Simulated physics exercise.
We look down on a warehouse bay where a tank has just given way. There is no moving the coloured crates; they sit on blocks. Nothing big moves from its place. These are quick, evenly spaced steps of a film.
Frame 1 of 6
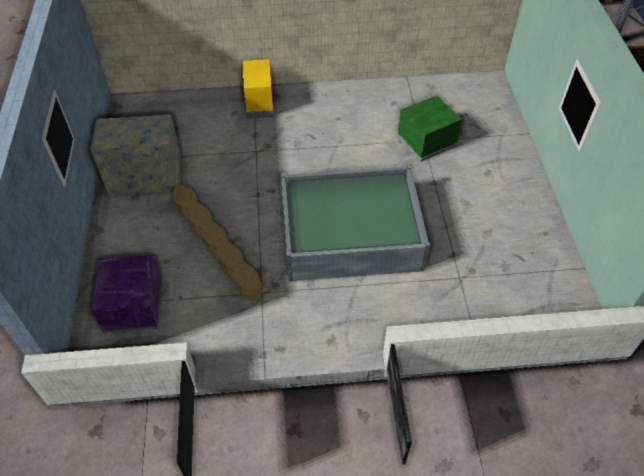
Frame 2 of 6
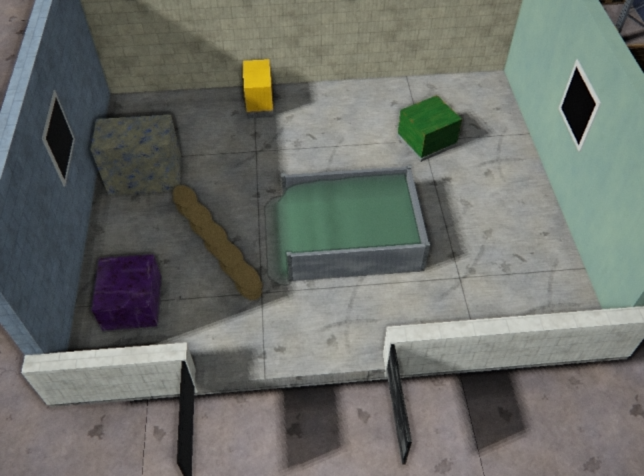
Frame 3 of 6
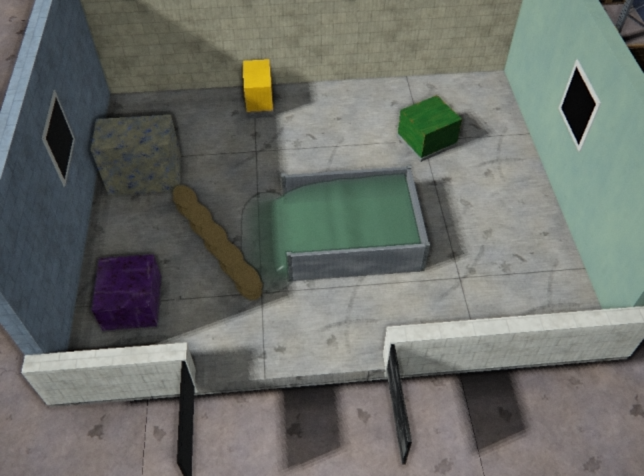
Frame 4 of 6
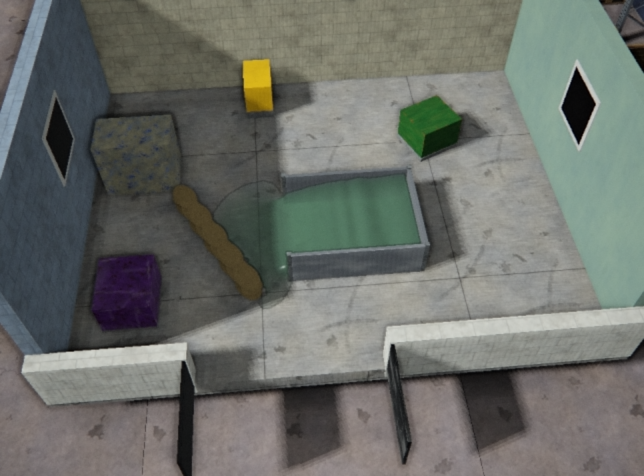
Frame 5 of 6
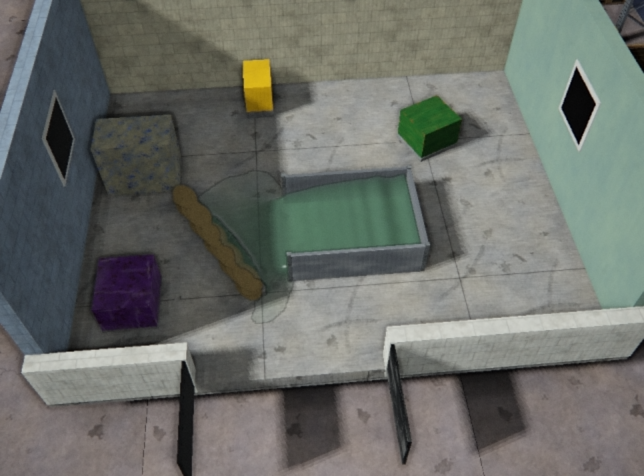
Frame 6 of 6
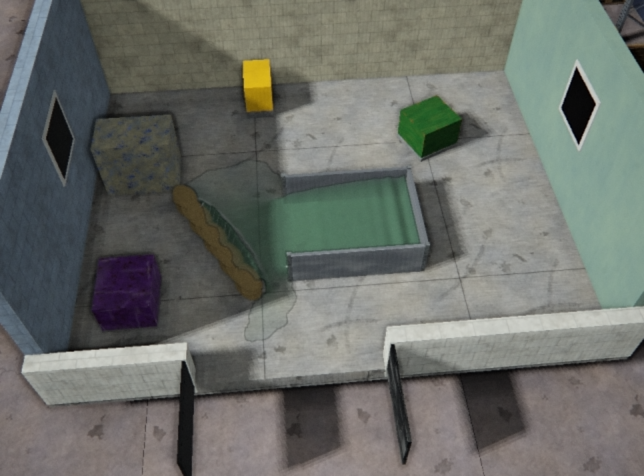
Greenish water pouring out of the open left side of a grey tank, spreading left across the floor and against a brown barrier.
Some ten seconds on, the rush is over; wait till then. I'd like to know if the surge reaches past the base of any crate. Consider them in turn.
Outcome: The green crate has a tall enough plinth; the purple crate has too short a plinth; the yellow crate has too short a plinth.
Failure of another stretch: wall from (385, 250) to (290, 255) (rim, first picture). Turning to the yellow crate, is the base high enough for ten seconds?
Looking at it, the yellow crate is left untouched.
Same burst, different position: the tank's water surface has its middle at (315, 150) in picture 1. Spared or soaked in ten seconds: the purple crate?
As it turns out, purple gets hit.
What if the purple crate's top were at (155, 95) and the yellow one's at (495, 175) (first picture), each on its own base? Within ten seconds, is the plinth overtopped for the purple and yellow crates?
Result - purple crate is overtopped, yellow crate is missed.
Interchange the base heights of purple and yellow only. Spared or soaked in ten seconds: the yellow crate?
Yellow crate: Flooded.
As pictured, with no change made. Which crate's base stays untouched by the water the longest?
It is the green-painted one.
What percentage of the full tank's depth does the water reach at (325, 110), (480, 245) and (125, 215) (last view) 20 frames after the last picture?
4, 0 and 2 in a hundred, in turn.
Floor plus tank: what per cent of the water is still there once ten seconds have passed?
That works out to about 86 percent.
A moment on, water covers 15 % of the floor; the green crate not reached, the purple crate not reached, the yellow crate not reached.
Next, water covers 25 % of the floor; the green crate not reached, the purple crate water round its plinth, the yellow crate water round its plinth.
Then, water covers 35 % of the floor; the green crate not reached, the purple crate water round its plinth, the yellow crate water round its plinth.
Later, water covers 50 % of the floor; the green crate water round its plinth, the purple crate water round its plinth, the yellow crate water round its plinth.
In the end, water covers 70 % of the floor; the green crate stayed above the water, the purple crate was topped, the yellow crate was topped.
